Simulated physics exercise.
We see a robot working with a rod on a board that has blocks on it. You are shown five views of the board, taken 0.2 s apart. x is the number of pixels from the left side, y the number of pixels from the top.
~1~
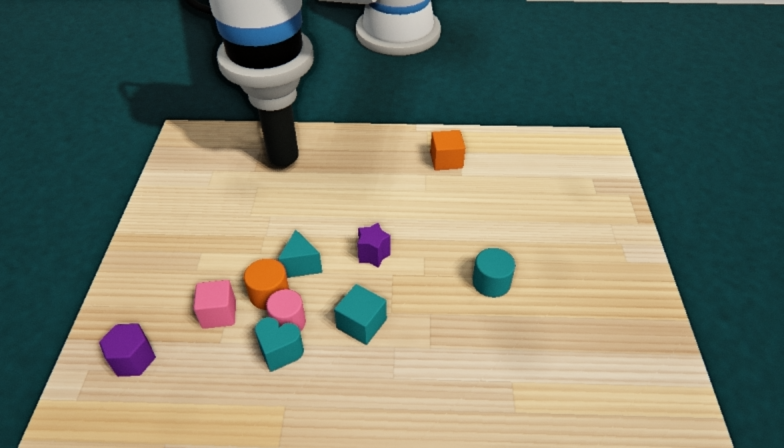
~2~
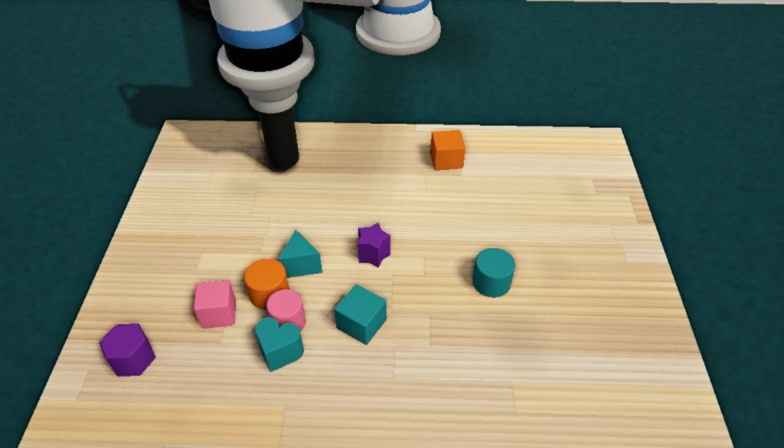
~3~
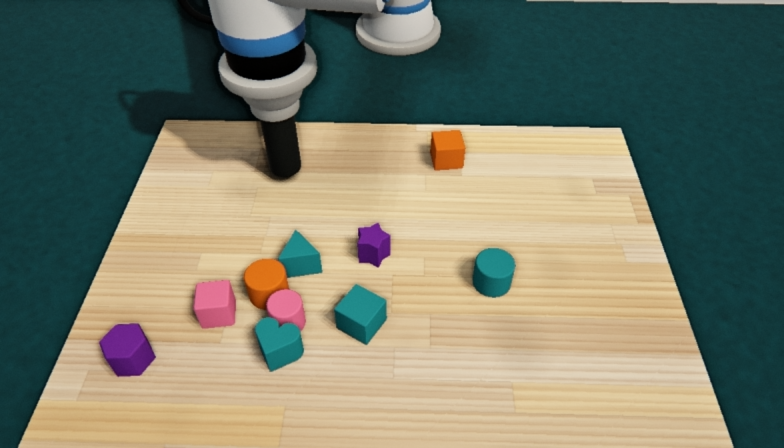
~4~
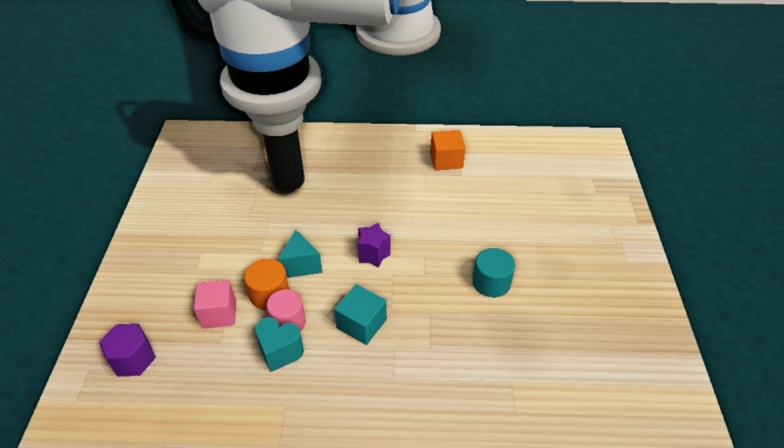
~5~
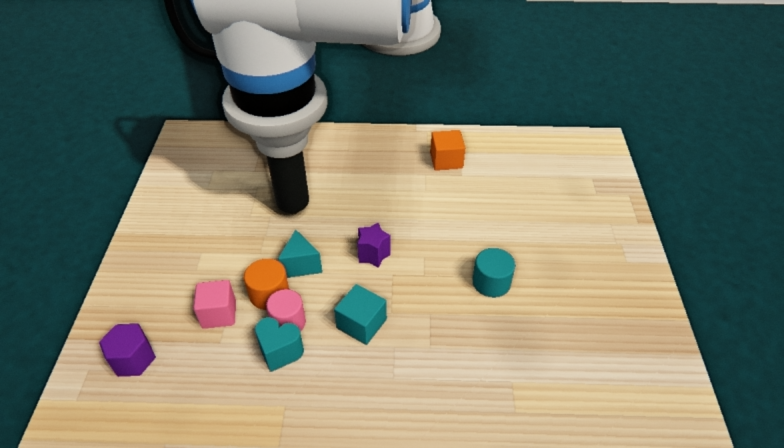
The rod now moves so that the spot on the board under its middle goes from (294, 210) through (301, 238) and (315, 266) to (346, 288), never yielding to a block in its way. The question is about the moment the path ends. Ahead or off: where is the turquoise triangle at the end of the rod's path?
When the path ends, it will lie beside or behind the rod.
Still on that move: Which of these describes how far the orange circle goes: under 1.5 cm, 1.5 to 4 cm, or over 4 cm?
Less than 1.5 cm.
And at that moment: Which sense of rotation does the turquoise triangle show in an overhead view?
From above, clockwise.
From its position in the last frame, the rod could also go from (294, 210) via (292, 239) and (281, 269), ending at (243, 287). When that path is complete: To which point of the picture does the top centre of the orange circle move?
Around (247, 296).
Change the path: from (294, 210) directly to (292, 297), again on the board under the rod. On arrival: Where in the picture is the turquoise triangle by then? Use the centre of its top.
I expect it at (320, 281).
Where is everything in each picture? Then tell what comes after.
In the first picture, tip of the rod at (284, 157), middles of tops, orange circle at (264, 273), turquoise triangle at (298, 246), turquoise four-sided block at (360, 304).
In the second picture, rod at (284, 160), nothing pushed.
In the third picture, rod at (286, 168), nothing pushed.
In the fourth picture, rod at (289, 182), nothing pushed.
In the fifth picture, rod at (293, 203), orange circle at (264, 273), turquoise triangle at (298, 246), turquoise four-sided block at (360, 304).
The first path, step by step. One third of the way, rod at (300, 231); turquoise triangle at (298, 249).
Two thirds of the way, rod at (314, 259); orange circle at (262, 277); turquoise triangle at (306, 280), turned 20° clockwise.
At the end, rod at (345, 280); orange circle at (262, 277); turquoise triangle at (312, 290), turned 85° clockwise; turquoise four-sided block unmoved.
